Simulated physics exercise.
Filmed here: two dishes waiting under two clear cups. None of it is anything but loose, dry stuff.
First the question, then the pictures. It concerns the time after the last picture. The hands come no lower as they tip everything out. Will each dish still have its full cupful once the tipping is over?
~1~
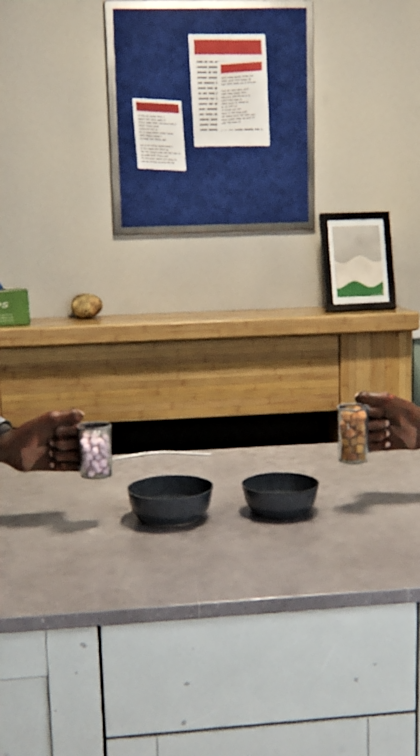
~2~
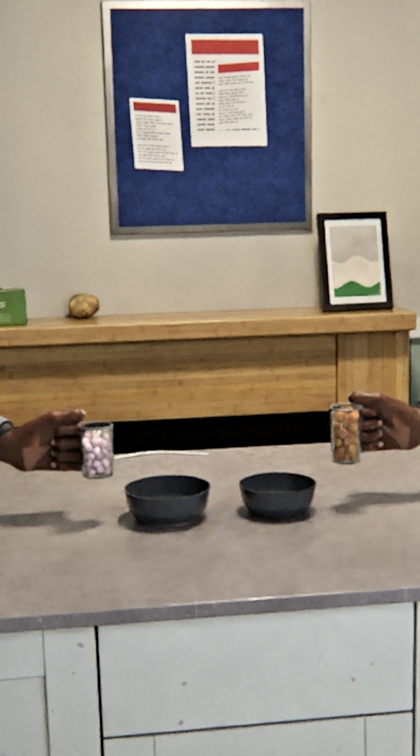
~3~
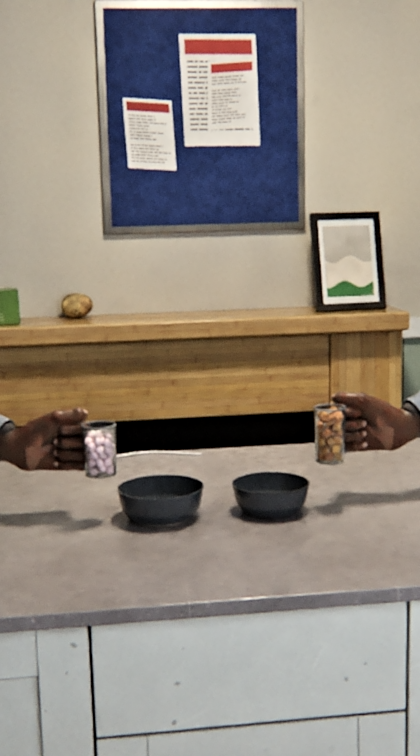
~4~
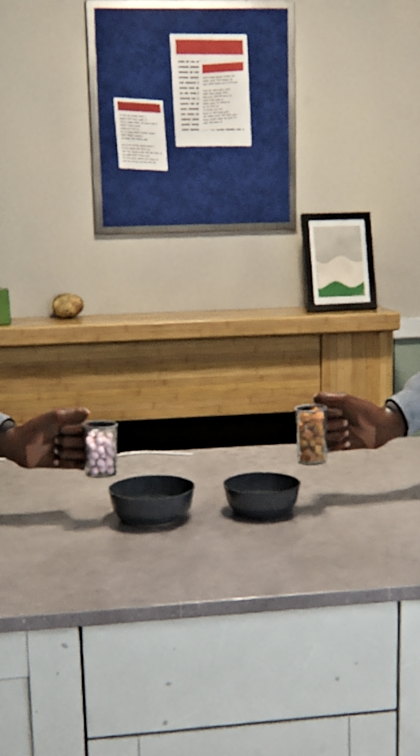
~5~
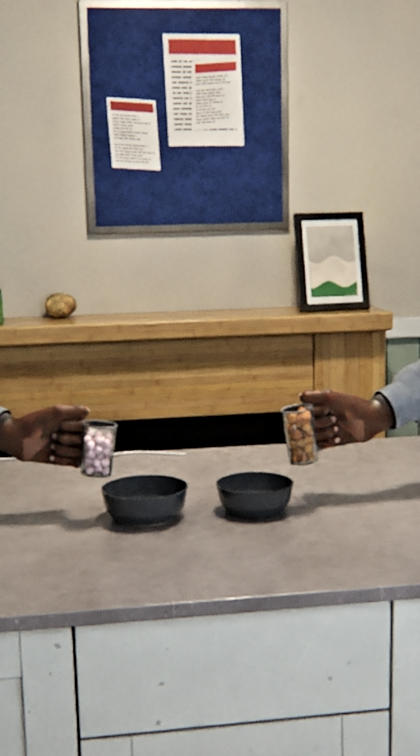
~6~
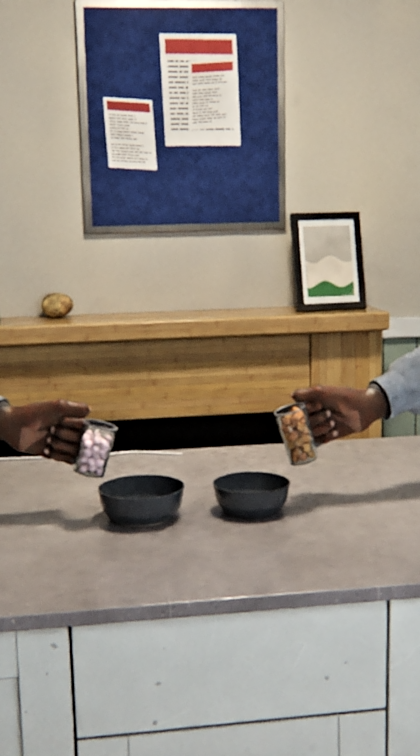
Left: Yes. Right: Yes.
Then, 0.48 s after the last picture, left, all still in the cup; right, all still in the cup.
Then, 0.91 s after the last picture, left, most still in the cup, a small part in the dish, a small part in the air; right, most still in the cup, a small part in the dish, a stray few in the air.
Then, 1.27 s after the last picture, left, all in the dish; right, a stray few still in the cup, nearly all in the dish, a stray few in the air.
At rest, left, all in the dish, none outside the dish; right, all in the dish, none outside the dish.
